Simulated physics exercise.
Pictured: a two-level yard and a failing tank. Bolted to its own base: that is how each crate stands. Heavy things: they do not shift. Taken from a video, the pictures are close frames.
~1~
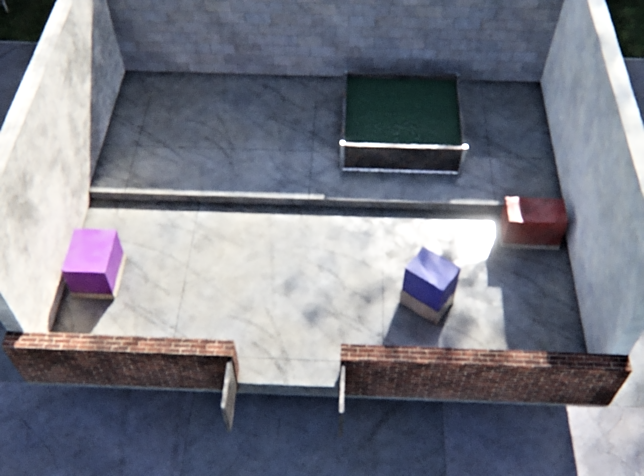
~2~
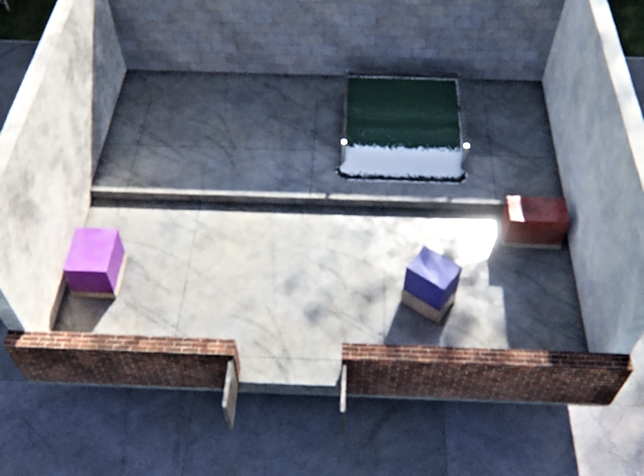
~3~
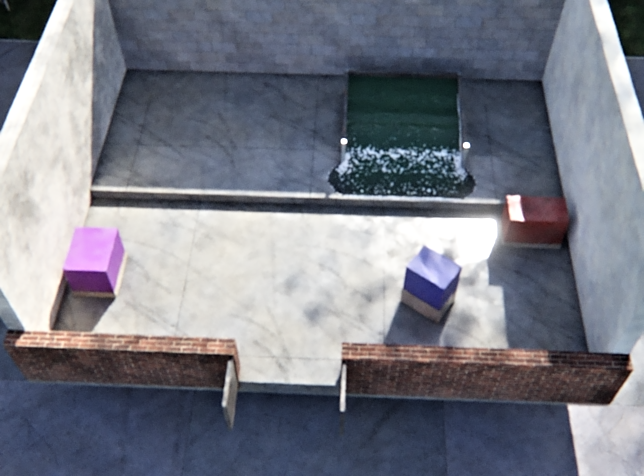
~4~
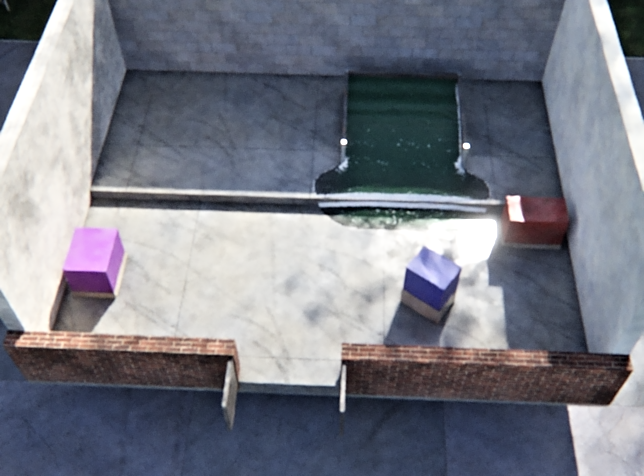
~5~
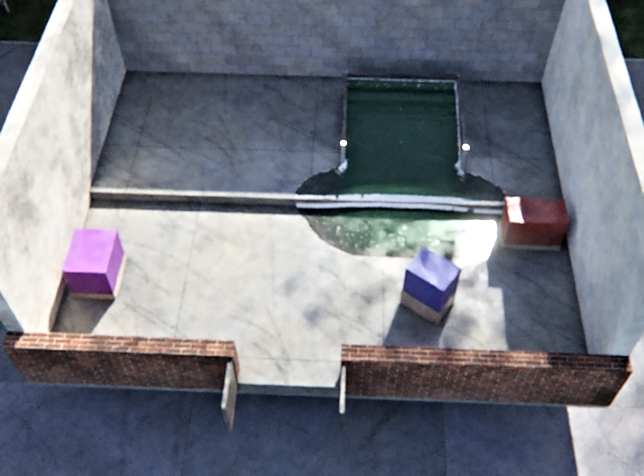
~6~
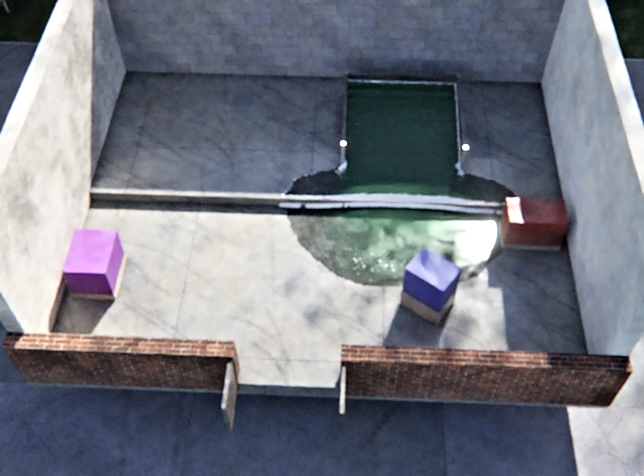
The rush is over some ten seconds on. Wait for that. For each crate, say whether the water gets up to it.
The blue crate will come through untouched, the red crate will not stay dry, the purple crate will come through untouched.
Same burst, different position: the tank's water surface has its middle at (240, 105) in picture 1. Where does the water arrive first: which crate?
I'd go with the purple one.
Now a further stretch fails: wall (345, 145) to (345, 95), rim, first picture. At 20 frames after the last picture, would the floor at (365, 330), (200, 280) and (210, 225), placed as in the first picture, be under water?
Spot one spared, spot two inundated, spot three inundated.
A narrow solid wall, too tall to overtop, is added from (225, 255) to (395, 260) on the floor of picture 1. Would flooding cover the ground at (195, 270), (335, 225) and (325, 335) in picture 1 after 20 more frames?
One by one: Spared, soaked, soaked.
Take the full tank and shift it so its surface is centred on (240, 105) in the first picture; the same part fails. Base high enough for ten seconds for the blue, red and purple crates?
I'd say the blue one is unharmed, the red one is unharmed and the purple one is overrun.
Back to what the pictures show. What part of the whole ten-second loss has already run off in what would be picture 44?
That comes to 80 per cent, as I work it out.
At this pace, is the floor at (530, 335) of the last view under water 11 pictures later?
Lab note: Spot reads soaked.
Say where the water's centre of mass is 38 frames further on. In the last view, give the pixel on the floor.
About (401, 282) in the last view.
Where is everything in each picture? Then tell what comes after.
The first picture shows the tank at (402, 112) is whole and still.
In the second picture, water pours out at (403, 161) and has run to (342, 172).
In the third picture, water pours out at (403, 162) and has run to (334, 182).
In the fourth picture, the front is at (329, 209), out from the gap at (403, 162).
In the fifth picture, the front is at (327, 237), out from the gap at (402, 164).
In the sixth picture, water pours out at (402, 164) and has run to (353, 276).
A moment on, water covers 25 % of the floor; the blue crate water round its plinth, the red crate water round its plinth, the purple crate not reached.
Next, water covers 40 % of the floor; the blue crate water round its plinth, the red crate water round its plinth, the purple crate not reached.
Then, water covers 40 % of the floor; the blue crate water round its plinth, the red crate water round its plinth, the purple crate not reached.
Later, water covers 45 % of the floor; the blue crate water round its plinth, the red crate water round its plinth, the purple crate water round its plinth.
In the end, water covers 55 % of the floor; the blue crate stayed above the water, the red crate was topped, the purple crate stayed above the water.
